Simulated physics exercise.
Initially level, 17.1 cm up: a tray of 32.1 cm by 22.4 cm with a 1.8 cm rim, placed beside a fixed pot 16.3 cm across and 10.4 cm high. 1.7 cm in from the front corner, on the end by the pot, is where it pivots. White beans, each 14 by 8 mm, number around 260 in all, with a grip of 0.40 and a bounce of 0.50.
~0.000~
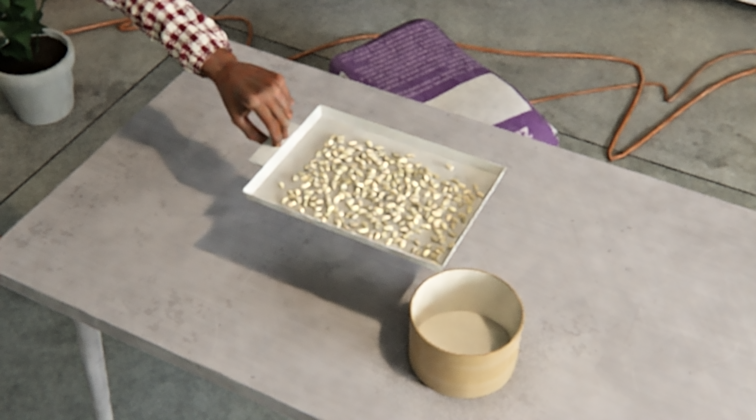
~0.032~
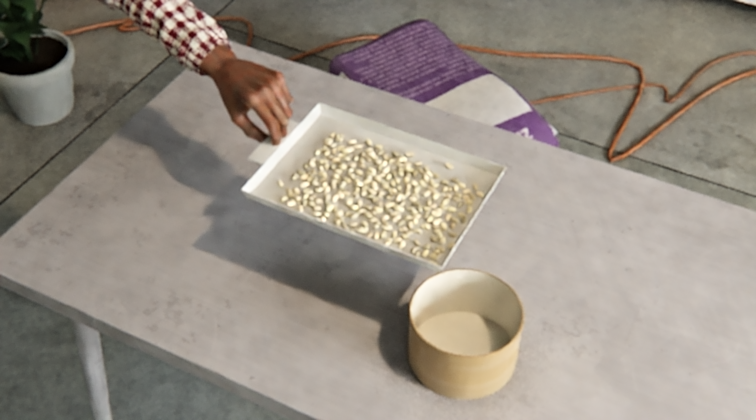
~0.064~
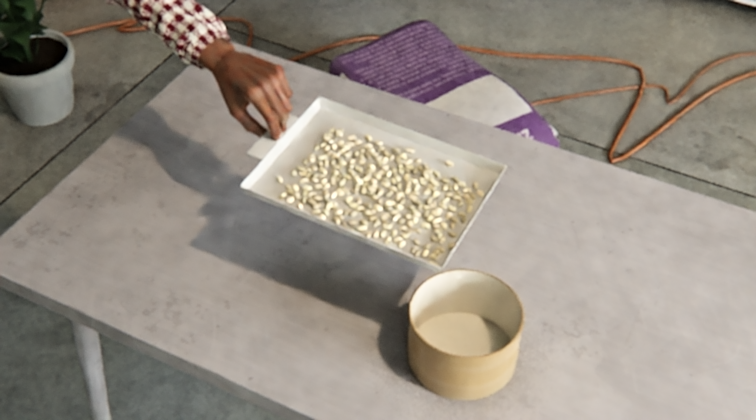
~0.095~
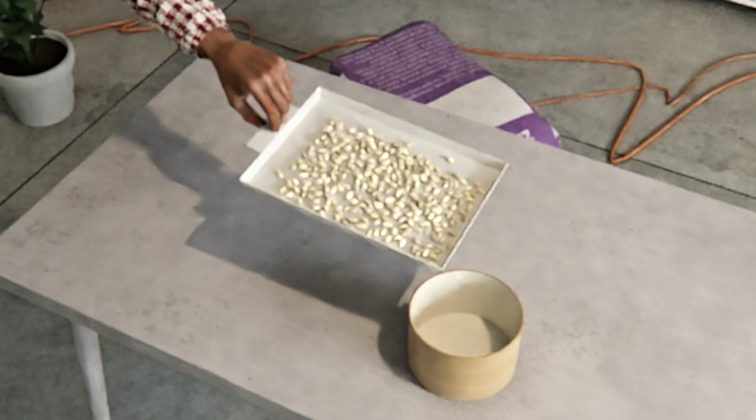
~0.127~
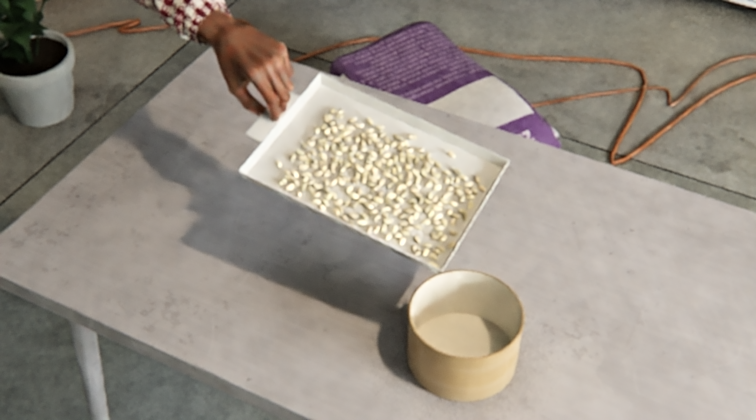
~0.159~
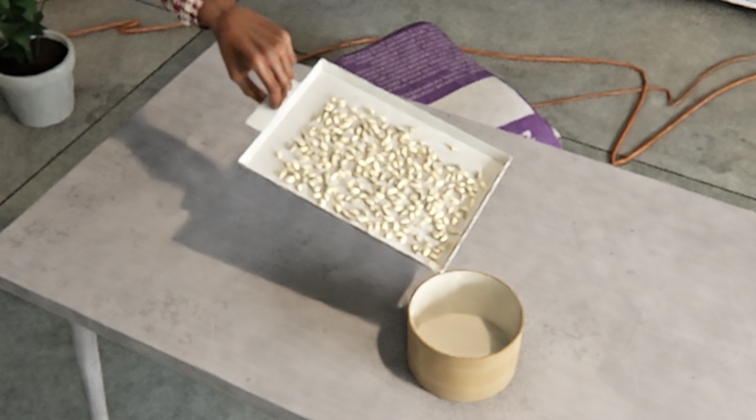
In the video, a hand in a red checkered sleeve holds the left end of a white tray of white beans above a gray table, raising that end so the tray slopes down toward a tan pot on the right.
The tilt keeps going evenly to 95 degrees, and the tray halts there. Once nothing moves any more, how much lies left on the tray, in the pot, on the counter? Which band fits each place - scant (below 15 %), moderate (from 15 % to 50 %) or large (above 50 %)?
At the end, left on the tray: Chances are a negligible share of the lot sits there; pot: Chances are the heavier share of the lot sits there; counter: Chances are a negligible share of the lot sits there.
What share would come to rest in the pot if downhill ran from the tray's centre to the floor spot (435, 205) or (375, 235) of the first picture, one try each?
Estimate: Some 30 % and some 40 % respectively.
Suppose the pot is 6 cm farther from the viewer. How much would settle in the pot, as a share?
30 per cent.
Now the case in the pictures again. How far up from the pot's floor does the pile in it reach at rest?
About 3.5 cm.
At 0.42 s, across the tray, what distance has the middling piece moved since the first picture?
It has moved some 4 cm from its start.
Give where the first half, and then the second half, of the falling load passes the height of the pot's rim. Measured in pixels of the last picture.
(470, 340) first, (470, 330) later, roughly.
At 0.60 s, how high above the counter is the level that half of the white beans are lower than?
Roughly 20 cm.
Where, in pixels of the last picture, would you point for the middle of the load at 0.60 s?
Around (452, 267).
After 0.42 s, tilt 55 degrees; the tray holds 100 %, the pot 0 %.
After 0.60 s, tilt 82 degrees; the tray holds 80 %, the pot 0 %.
After 0.90 s, tilt 95 degrees; the tray holds 0 %, the pot 95 %.
In the end, at 1.7 s, tray 0 %, pot 95 %, counter 5 %.
